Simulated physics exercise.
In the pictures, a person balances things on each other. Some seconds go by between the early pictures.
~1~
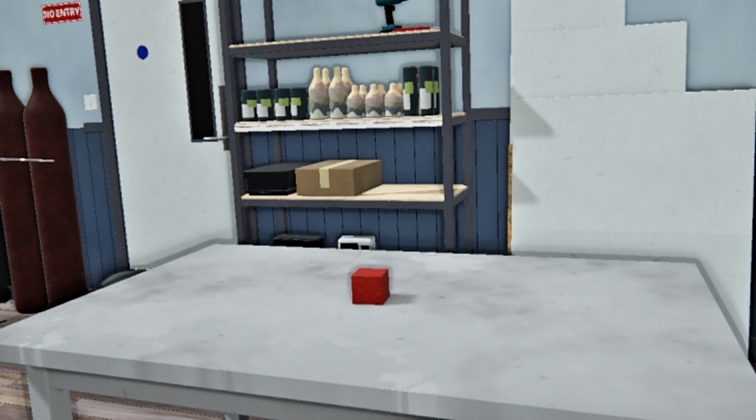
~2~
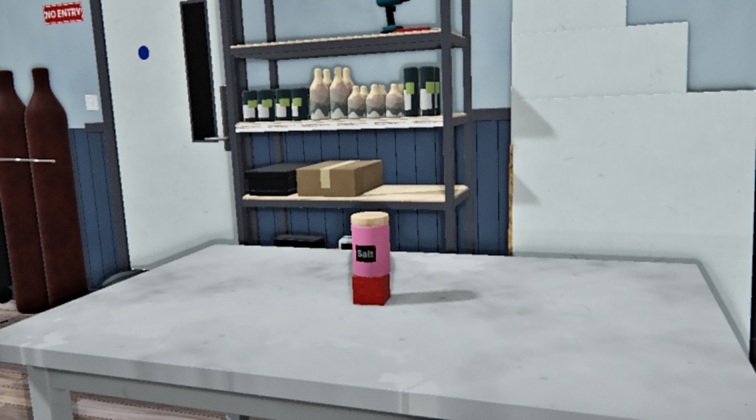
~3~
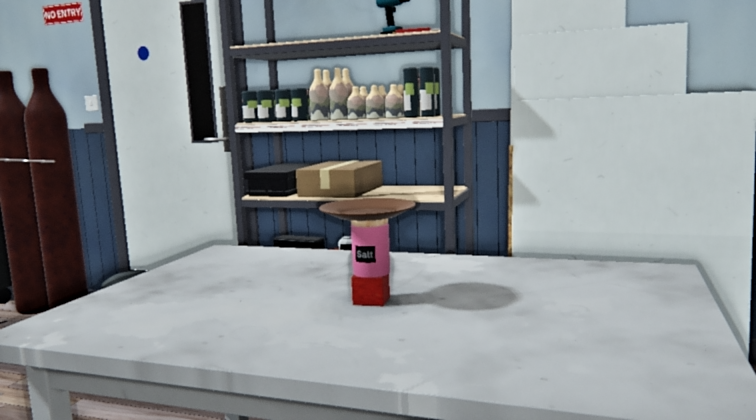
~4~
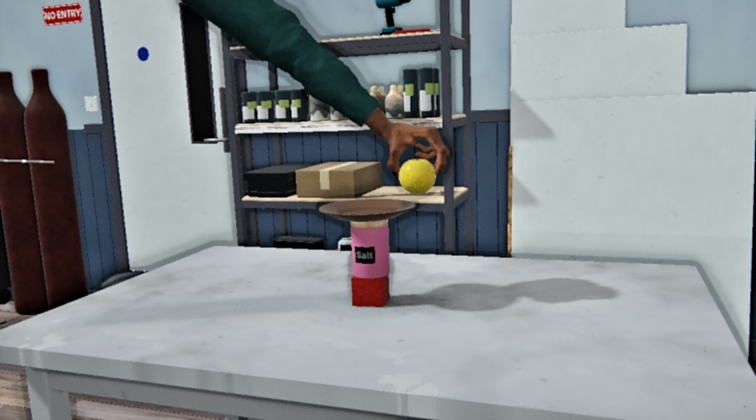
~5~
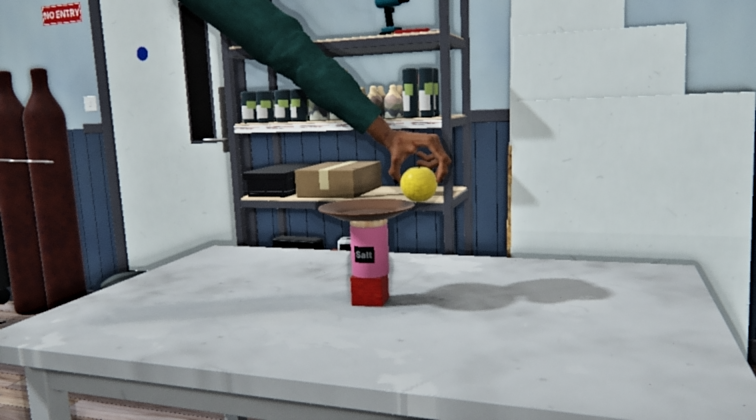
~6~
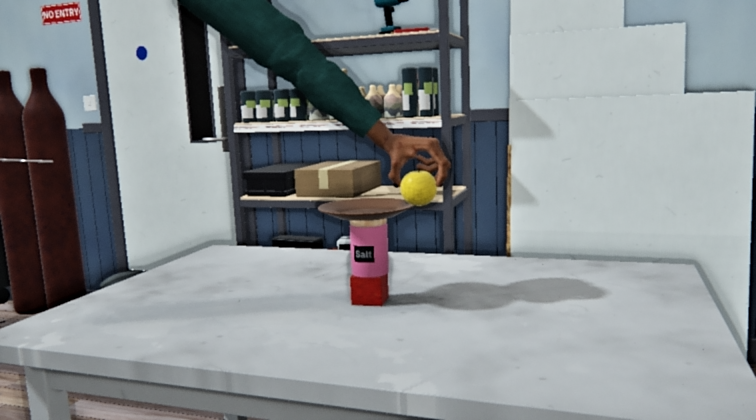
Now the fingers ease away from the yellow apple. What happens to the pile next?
The pile tumbles down.
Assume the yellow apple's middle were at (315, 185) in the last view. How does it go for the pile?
The pile then goes over.
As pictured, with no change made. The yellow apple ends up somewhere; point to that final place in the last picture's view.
About (461, 291).
Then, 0.30 s past the last view, yellow apple now fallen.
Then, 0.40 s past the last view, things are still on the move.
Then, 0.60 s past the last view, as before.
Finally, fallen, yellow apple; the other 3 still in place. Final places as the last picture's camera would see them, yellow apple near (461, 291). The pile gives way.
